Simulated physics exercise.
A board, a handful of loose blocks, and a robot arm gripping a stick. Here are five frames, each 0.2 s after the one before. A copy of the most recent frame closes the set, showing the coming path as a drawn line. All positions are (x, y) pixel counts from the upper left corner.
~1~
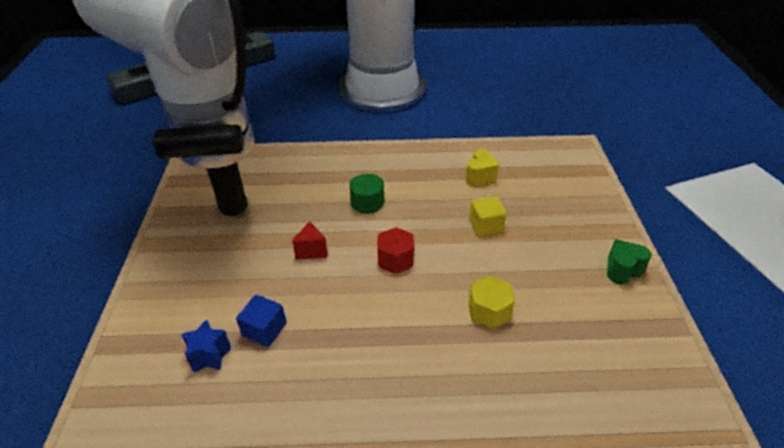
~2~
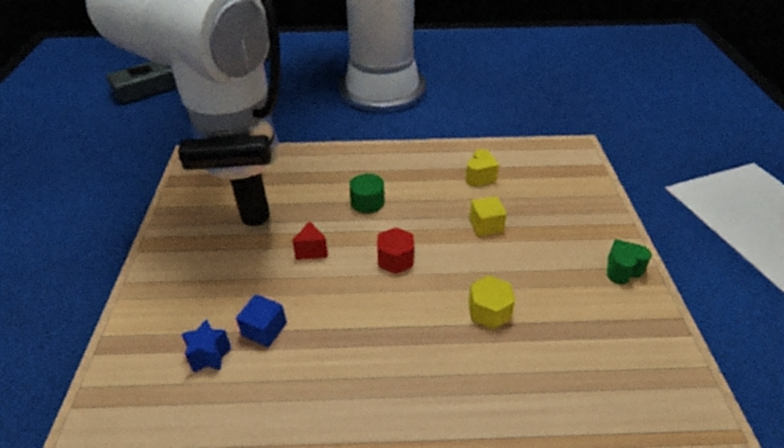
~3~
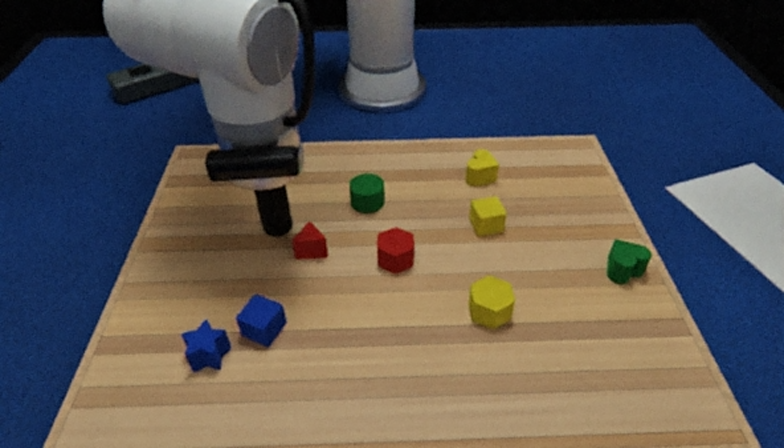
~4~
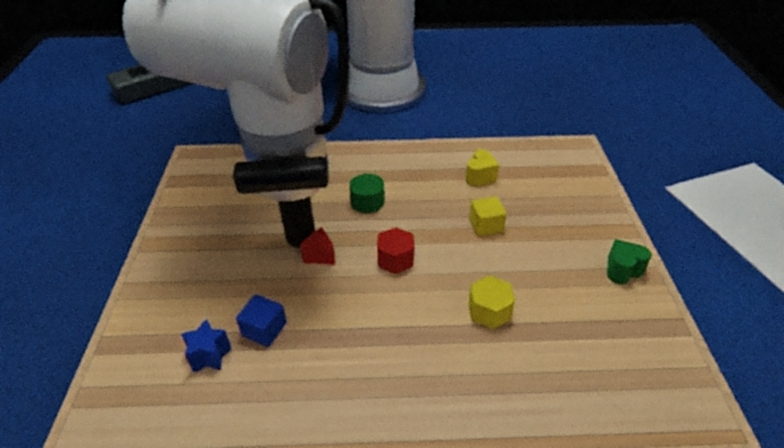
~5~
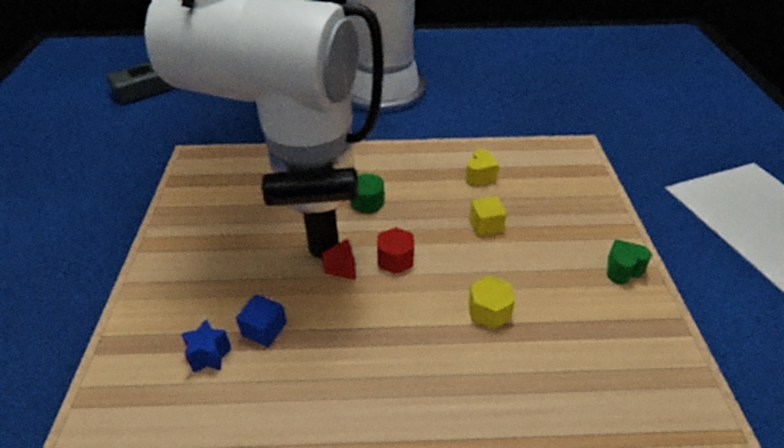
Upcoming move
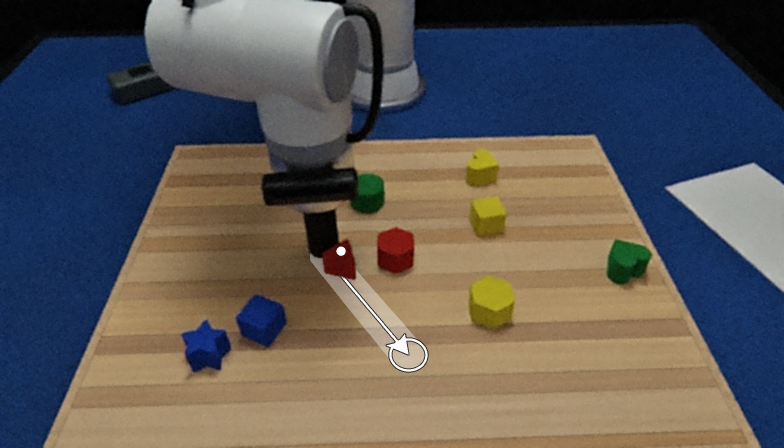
The video shows a robot arm holding a black stick above a wooden board of colored blocks, moving it right and slightly toward the viewer until it pushes the red triangular block a short way in that direction.
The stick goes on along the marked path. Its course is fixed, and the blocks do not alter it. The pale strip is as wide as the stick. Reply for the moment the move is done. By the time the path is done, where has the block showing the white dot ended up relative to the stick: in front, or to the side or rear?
In the end it is beside or behind the stick.
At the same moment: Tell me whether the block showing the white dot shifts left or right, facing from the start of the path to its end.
Out to the left.
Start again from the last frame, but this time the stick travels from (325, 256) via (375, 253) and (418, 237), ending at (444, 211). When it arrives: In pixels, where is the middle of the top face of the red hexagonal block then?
It should be at about (432, 244).
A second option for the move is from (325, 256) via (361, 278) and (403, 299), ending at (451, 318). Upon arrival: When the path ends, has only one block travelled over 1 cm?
Final answer: Yes.
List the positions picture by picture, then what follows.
The first picture shows stick's lower end (234, 208); red triangular block (309, 233); red hexagonal block (396, 241).
The second picture shows stick (256, 218); blocks still.
The third picture shows stick (278, 228); blocks still.
The fourth picture shows stick (301, 238); red triangular block (318, 239).
The fifth picture shows stick (324, 249); red triangular block (341, 251); red hexagonal block (396, 241).
Drawn move, straight from (325, 256) to (408, 355); the dot is on the red triangular block.
The first path, step by step. One third of the way, stick (350, 279); red triangular block (374, 278), turned 30° anticlockwise.
Two thirds of the way, stick (378, 312); red triangular block (407, 296), turned 65° anticlockwise.
At the end, stick (409, 347); red triangular block (411, 298), turned 80° anticlockwise; red hexagonal block still.
